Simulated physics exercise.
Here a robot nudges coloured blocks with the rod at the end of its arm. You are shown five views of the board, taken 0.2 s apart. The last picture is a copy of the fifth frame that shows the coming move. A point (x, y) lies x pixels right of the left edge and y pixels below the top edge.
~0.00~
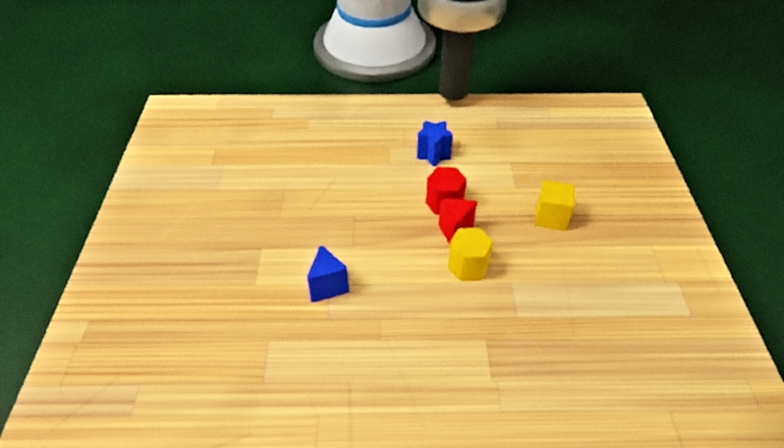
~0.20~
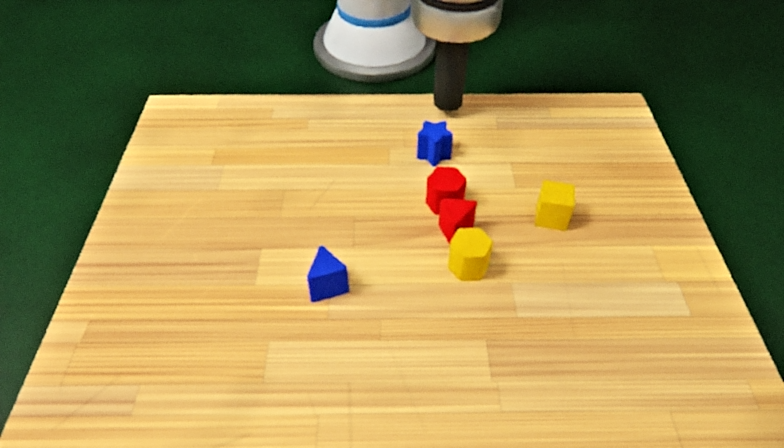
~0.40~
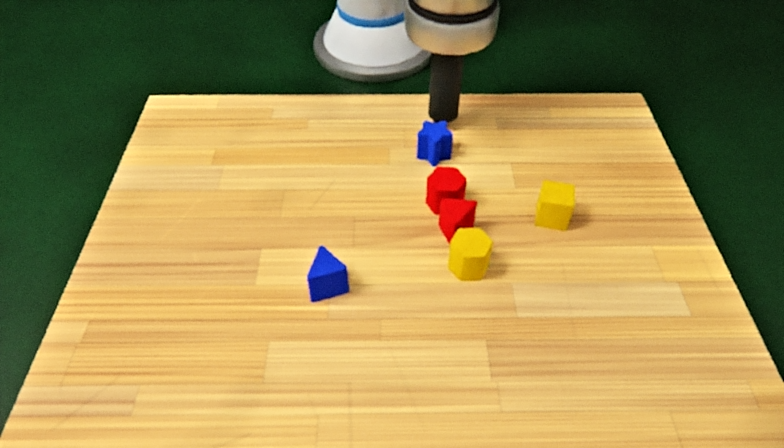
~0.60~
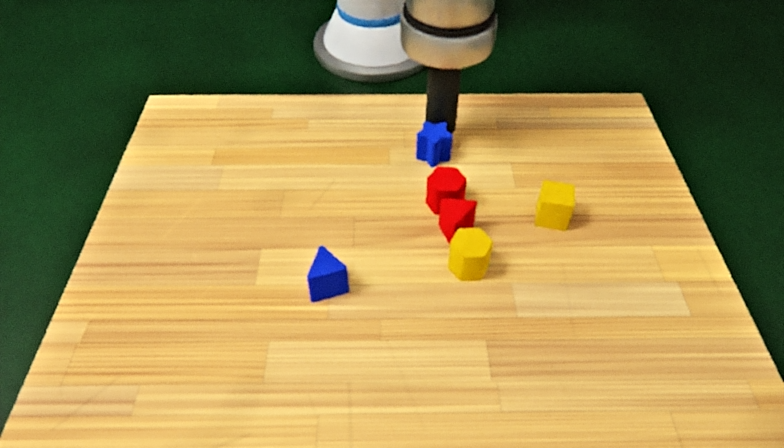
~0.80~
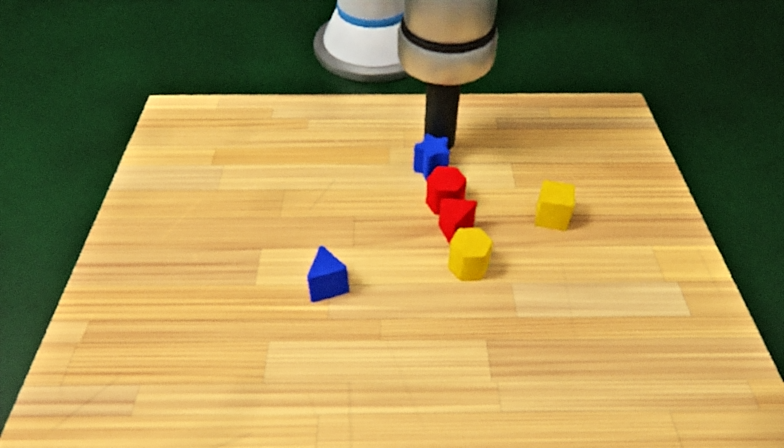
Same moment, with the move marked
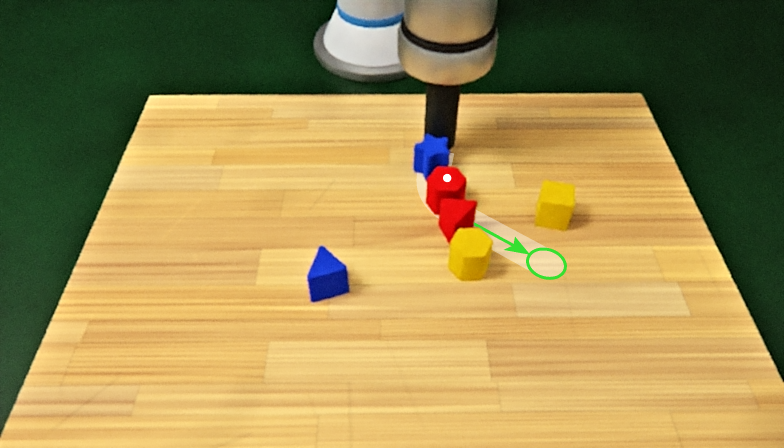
A robot arm with a dark rod stands at the far edge of a pale wooden table against a dark green background, seen from a fixed, raised view. A blue star, red hexagon, red triangular block and yellow hexagon line up below it, with a yellow cube to the right and a blue triangular block to the left. The rod moves nearer and slightly left, then nudges the star a short way toward the red hexagon.
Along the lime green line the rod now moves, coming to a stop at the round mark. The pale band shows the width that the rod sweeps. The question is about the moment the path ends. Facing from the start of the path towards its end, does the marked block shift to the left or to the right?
Over to the right.
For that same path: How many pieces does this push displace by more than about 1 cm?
Number moved: 3+.
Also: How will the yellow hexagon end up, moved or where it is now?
It shifts position.
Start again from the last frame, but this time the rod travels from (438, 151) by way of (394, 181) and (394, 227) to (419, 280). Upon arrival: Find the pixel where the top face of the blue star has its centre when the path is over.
My best guess is (428, 201).
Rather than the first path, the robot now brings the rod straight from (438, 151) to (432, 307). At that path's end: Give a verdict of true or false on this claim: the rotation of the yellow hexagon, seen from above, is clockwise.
That claim is false.
Path on the board, from (438, 151) via (436, 194) and (485, 230), ending at (546, 263); the dot is on the red hexagon.
On the path given first. One third of the way, rod at (437, 185); blue star at (427, 190); red hexagon at (450, 213), turned 20° anticlockwise; red triangular block at (468, 233), turned 25° anticlockwise; yellow hexagon at (486, 265).
Two thirds of the way, rod at (487, 221); blue star at (425, 197), turned 40° clockwise; red hexagon at (447, 221), turned 35° anticlockwise; red triangular block at (471, 239), turned 40° anticlockwise; yellow hexagon at (491, 270).
At the end, rod at (549, 254); blue star at (425, 197), turned 40° clockwise; red hexagon at (447, 221), turned 35° anticlockwise; red triangular block at (471, 239), turned 40° anticlockwise; yellow hexagon at (491, 270).
